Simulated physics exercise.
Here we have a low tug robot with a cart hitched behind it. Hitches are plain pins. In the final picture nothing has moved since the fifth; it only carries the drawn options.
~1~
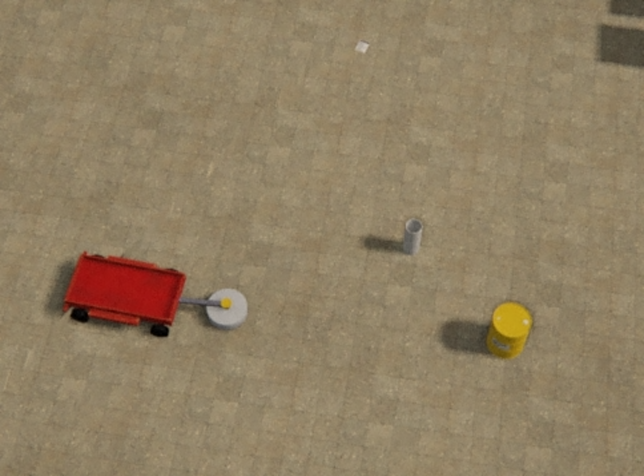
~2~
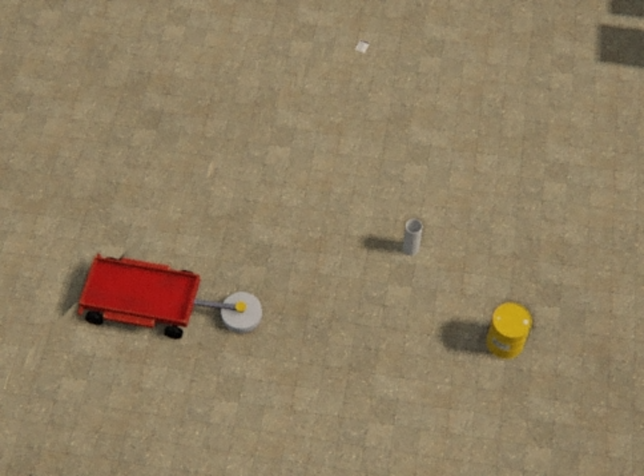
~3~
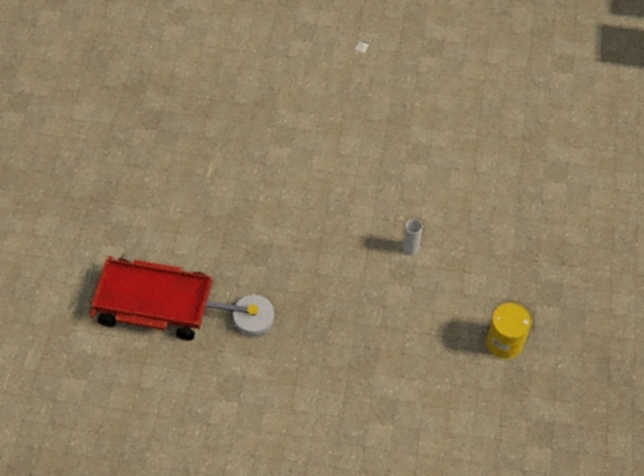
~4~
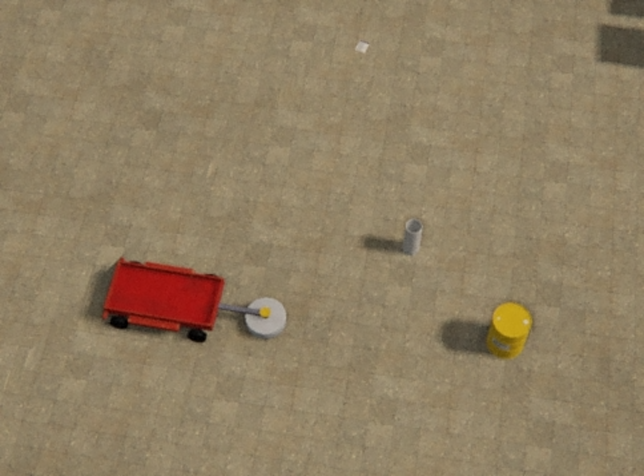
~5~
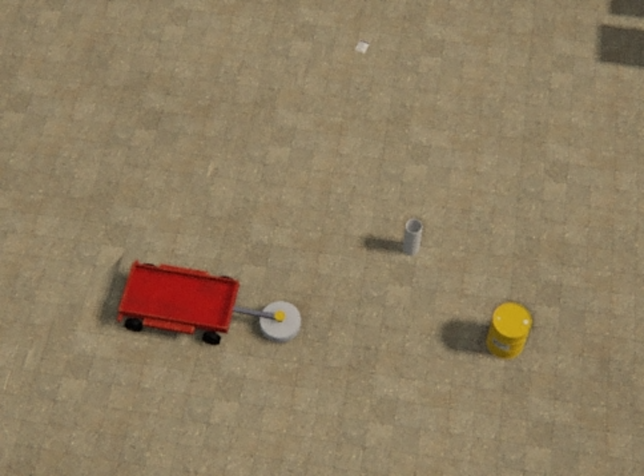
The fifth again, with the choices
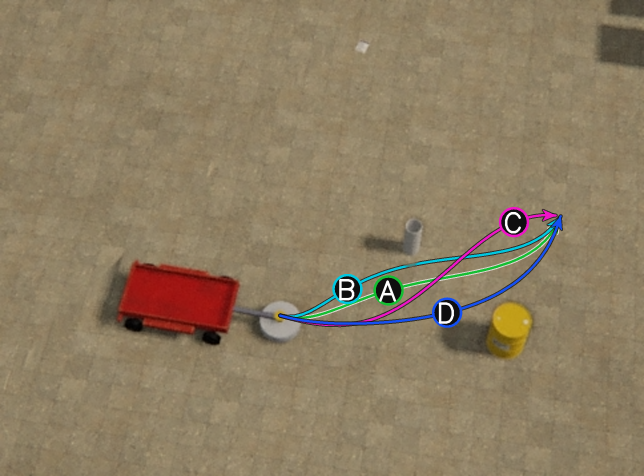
A paved floor of small tan tiles is seen from high above at a slant, with dark shapes at the upper right corner. A low round grey robot is joined by a thin bar to a red cart at the lower left, while a short grey post stands right of centre and a yellow drum at the lower right. The robot pulls the cart steadily a short way rightward, drifting slightly downward, as the view stays still.
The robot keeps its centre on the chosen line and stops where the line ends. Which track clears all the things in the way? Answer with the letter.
Choose route A.
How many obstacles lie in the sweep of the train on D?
In all, one.
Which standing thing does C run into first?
First the white post.
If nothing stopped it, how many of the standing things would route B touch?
One.
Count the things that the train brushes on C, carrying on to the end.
One.
On the marked copy, A from (280, 316) via (432, 280) to (559, 220); B from (280, 316) via (423, 263) to (560, 218); C from (280, 316) via (433, 283) to (556, 215); D from (280, 316) via (447, 313) to (561, 216).
Following A. Soon after the start, robot (388, 296), cart (288, 304).
Later, robot (495, 272), cart (399, 286).
In the end, robot (559, 222), cart (482, 262); nothing has been touched.
As for the rest, B meets the white post; C meets the white post; D meets the yellow drum.
